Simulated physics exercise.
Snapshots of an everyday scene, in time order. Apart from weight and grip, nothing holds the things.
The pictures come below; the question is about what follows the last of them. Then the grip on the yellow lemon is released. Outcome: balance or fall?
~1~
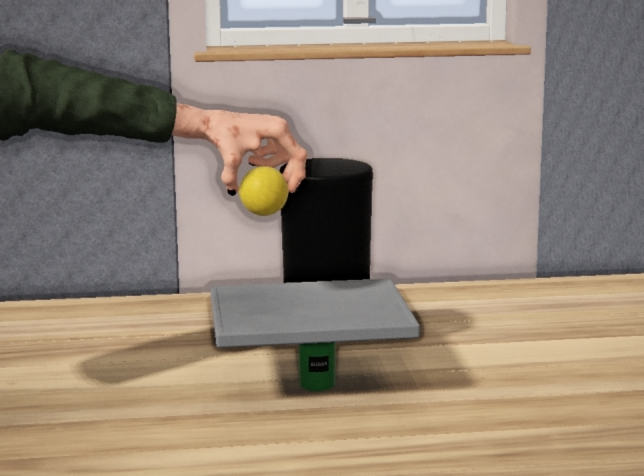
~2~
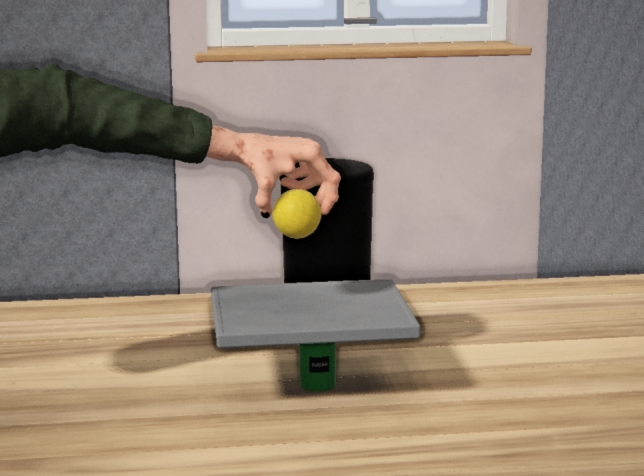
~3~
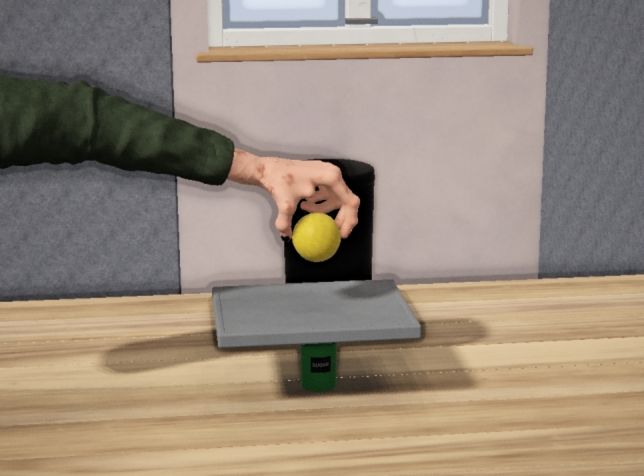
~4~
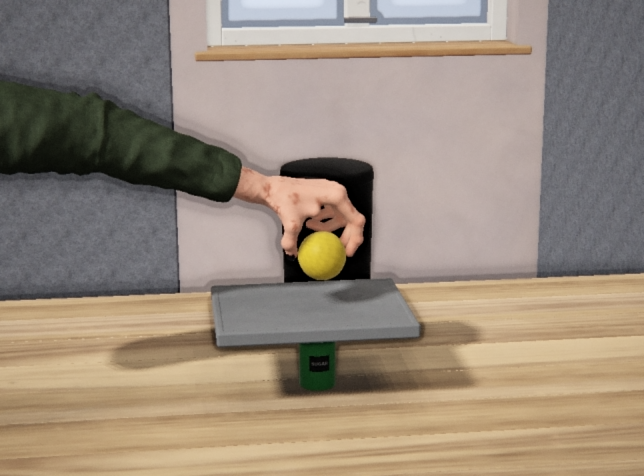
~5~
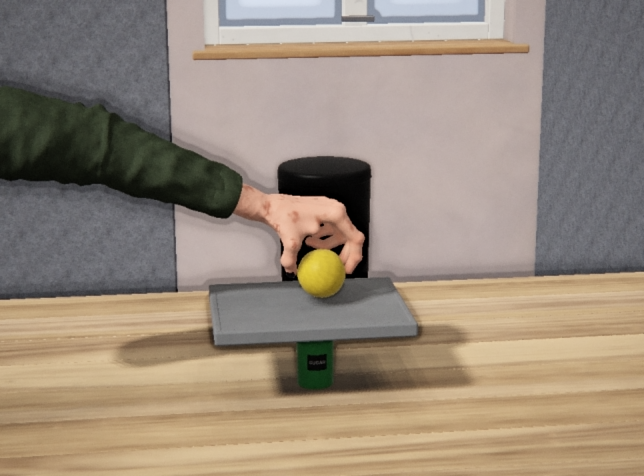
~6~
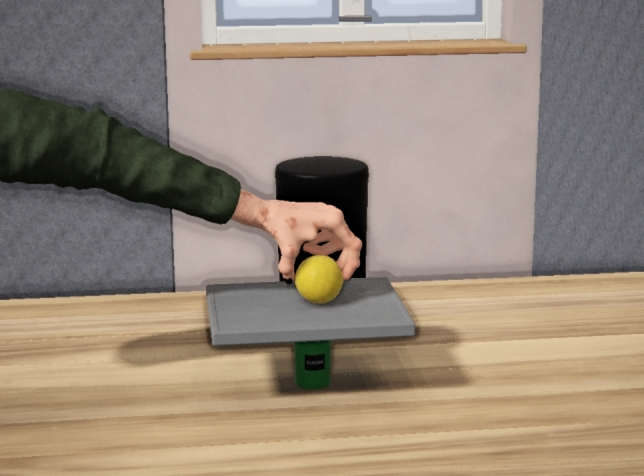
Balance.
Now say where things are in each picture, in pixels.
The first picture shows still above its spot; yellow lemon (263, 191); grey lid (310, 311).
The second picture shows still above its spot; yellow lemon (297, 214); grey lid (311, 311).
The third picture shows still above its spot; yellow lemon (317, 237); grey lid (312, 311).
The fourth picture shows still above its spot; yellow lemon (322, 256); grey lid (311, 310).
The fifth picture shows still above its spot; yellow lemon (321, 273); grey lid (308, 309).
The sixth picture shows in place under the hand; yellow lemon (319, 280); grey lid (306, 309).
Then, 0.20 s later than the last frame, all is still.
Then, 0.50 s later than the last frame, yellow lemon resting near (319, 280).
When it is over, all 3 as before. End places, in pixels of the last picture, yellow lemon near (319, 280). The stack stays up.
